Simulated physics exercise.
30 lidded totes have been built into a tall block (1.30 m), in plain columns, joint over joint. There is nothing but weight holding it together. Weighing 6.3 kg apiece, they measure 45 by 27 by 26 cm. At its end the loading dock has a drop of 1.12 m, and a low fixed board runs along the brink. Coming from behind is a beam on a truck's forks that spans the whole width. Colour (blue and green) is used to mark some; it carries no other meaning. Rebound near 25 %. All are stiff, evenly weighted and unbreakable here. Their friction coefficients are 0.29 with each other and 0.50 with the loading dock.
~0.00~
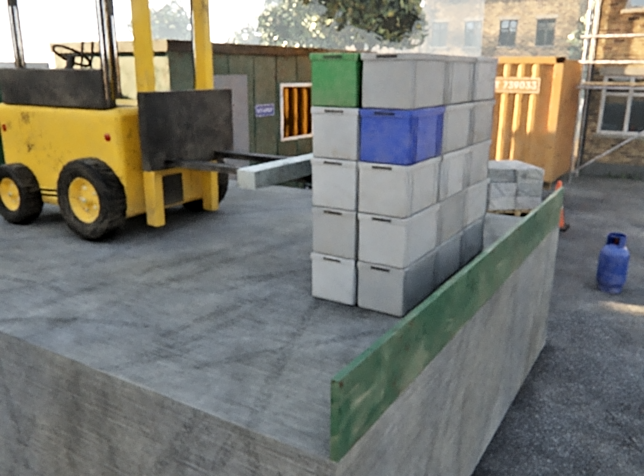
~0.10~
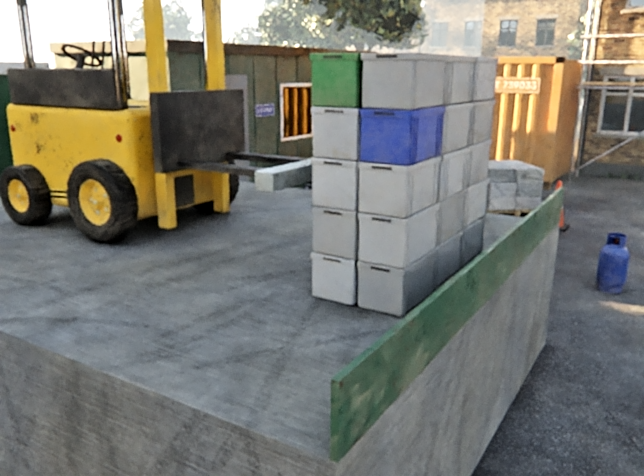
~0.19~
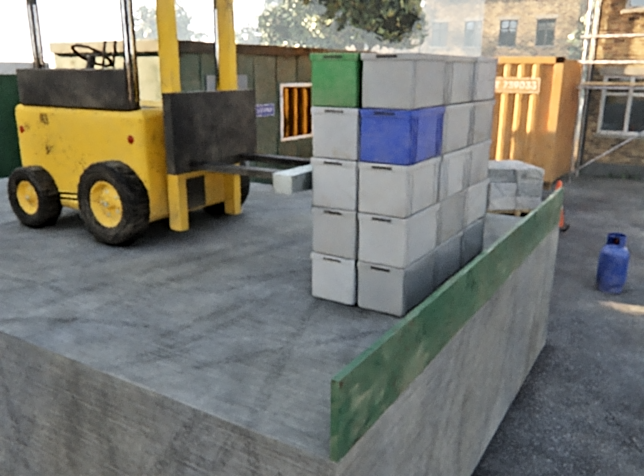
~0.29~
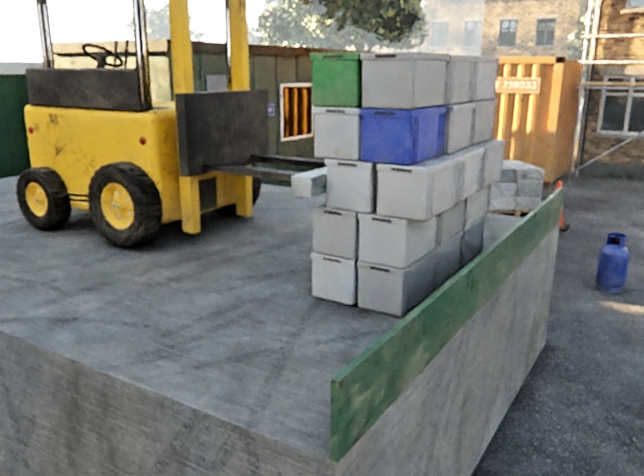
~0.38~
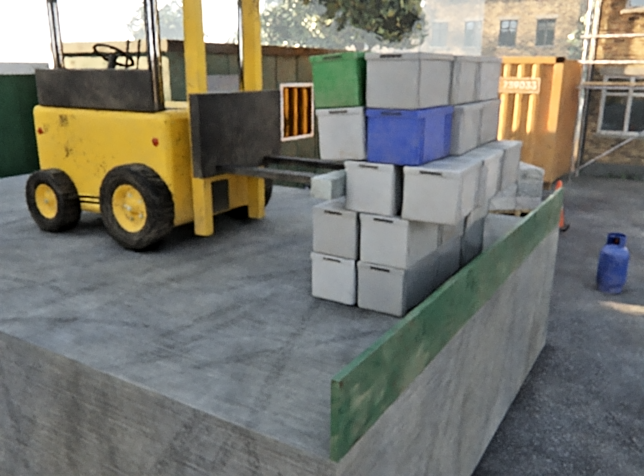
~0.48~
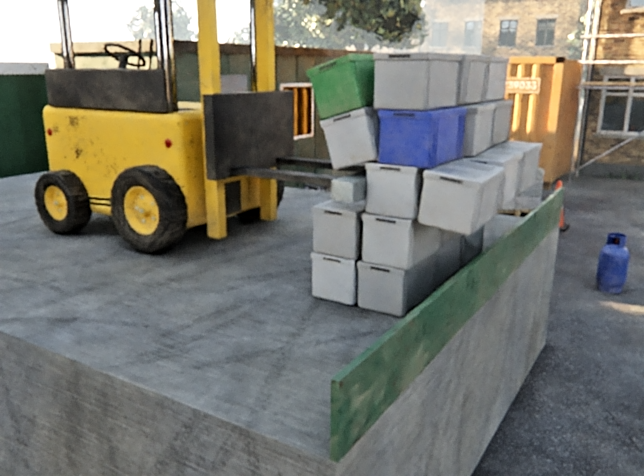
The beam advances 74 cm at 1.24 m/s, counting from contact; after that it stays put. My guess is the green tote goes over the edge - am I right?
It does not go down.
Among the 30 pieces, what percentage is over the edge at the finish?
About 40% of them.
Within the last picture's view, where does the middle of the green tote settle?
It ends up at about (268, 266) in the last picture.
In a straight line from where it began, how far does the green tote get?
It ends around 115 cm from its start.
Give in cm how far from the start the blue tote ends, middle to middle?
The blue one ends 300 cm from its start.
After 0.70 s, none of the 30 totes over the edge, 23 disturbed; green tote 64° from how it stood, 30 cm lower; blue tote 6° from how it stood.
After 1.06 s, 3 of the 30 totes over the edge; green tote on its side; blue tote 66° from how it stood, 60 cm lower.
After 1.68 s, 12 of the 30 totes over the edge; green tote upside down; blue tote 55° from how it stood, 1.69 m lower.
In the end (3.4 s), 12 of the 30 totes over the edge; green tote upside down; blue tote 1.90 m lower. From the last view, middles, green tote near (268, 266).
